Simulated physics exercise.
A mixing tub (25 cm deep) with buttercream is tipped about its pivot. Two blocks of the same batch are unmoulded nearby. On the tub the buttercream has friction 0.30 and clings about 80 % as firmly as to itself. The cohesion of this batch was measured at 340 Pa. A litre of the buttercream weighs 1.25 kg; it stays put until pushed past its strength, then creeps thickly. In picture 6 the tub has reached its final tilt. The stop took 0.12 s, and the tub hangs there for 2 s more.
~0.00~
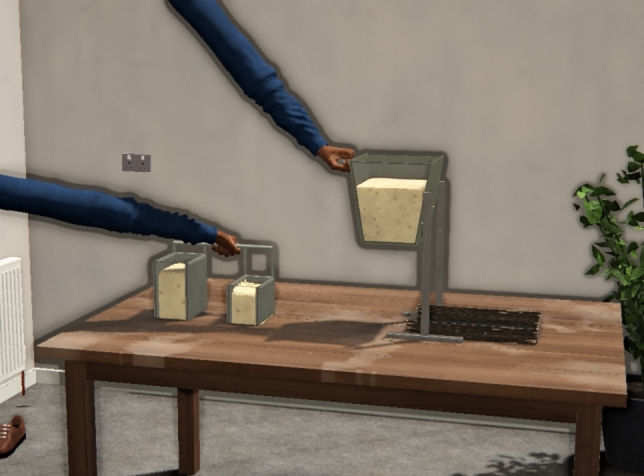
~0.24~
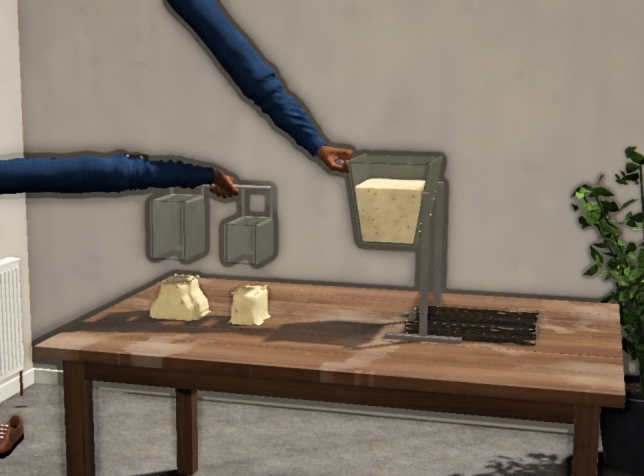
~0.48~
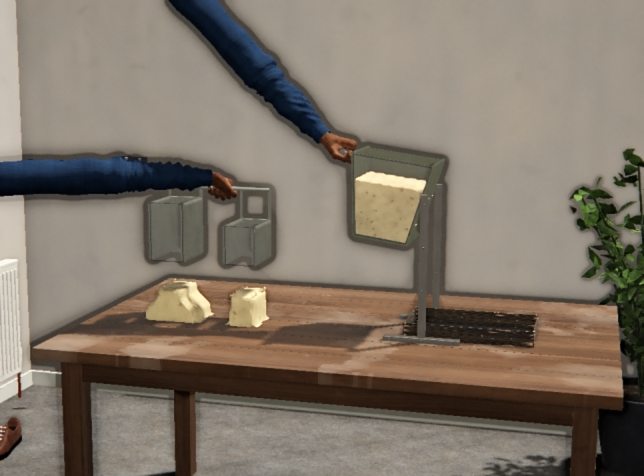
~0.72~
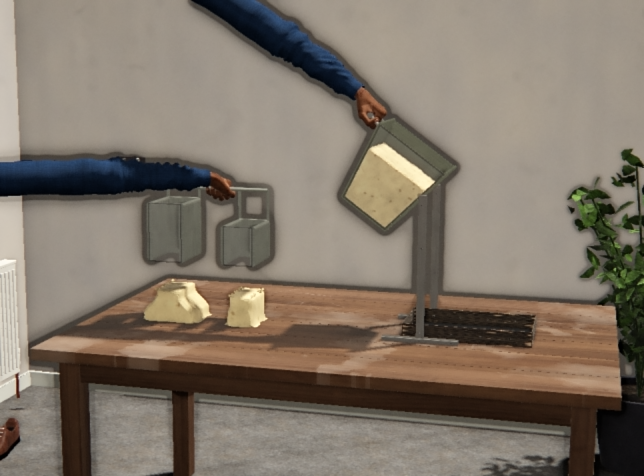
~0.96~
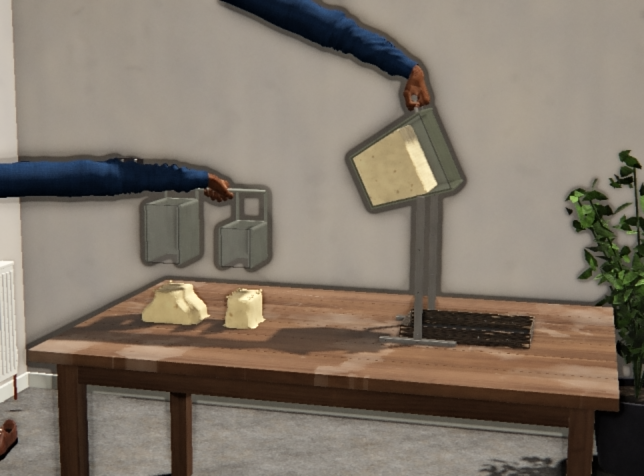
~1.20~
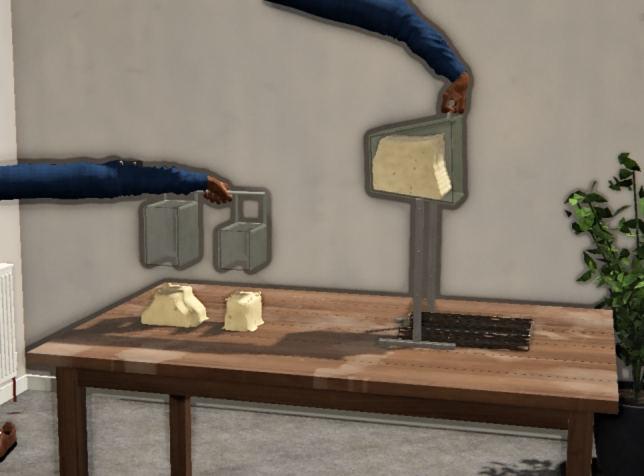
In the video, a hand lifts two clear moulds off pale blocks on a wooden table, and the blocks sag slightly. Another hand then tilts a clear tub of pale buttercream clockwise on a stand until it lies on its side.
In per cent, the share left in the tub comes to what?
It comes to some 54 %.
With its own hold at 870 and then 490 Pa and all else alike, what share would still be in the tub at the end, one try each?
In that order: 100 %, 80 %.
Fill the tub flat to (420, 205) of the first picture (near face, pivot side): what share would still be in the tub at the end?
In that case some 100 per cent.
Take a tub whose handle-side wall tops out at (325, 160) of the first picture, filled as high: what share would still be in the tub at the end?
It would be near 35 %.
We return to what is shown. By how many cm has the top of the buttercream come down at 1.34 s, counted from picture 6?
Roughly 3 cm.
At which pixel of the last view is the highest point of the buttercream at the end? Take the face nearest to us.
Near (391, 169).
After 1.34 s, the tub is at 87 degrees and holds 94 %.
After 1.51 s, the tub is at 87 degrees and holds 68 %.
After 1.68 s, the tub is at 87 degrees and holds 57 %.
After 1.85 s, the tub is at 87 degrees and holds 54 %.
After 3.20 s, at the end, the tub is at 87 degrees and holds 54 %.
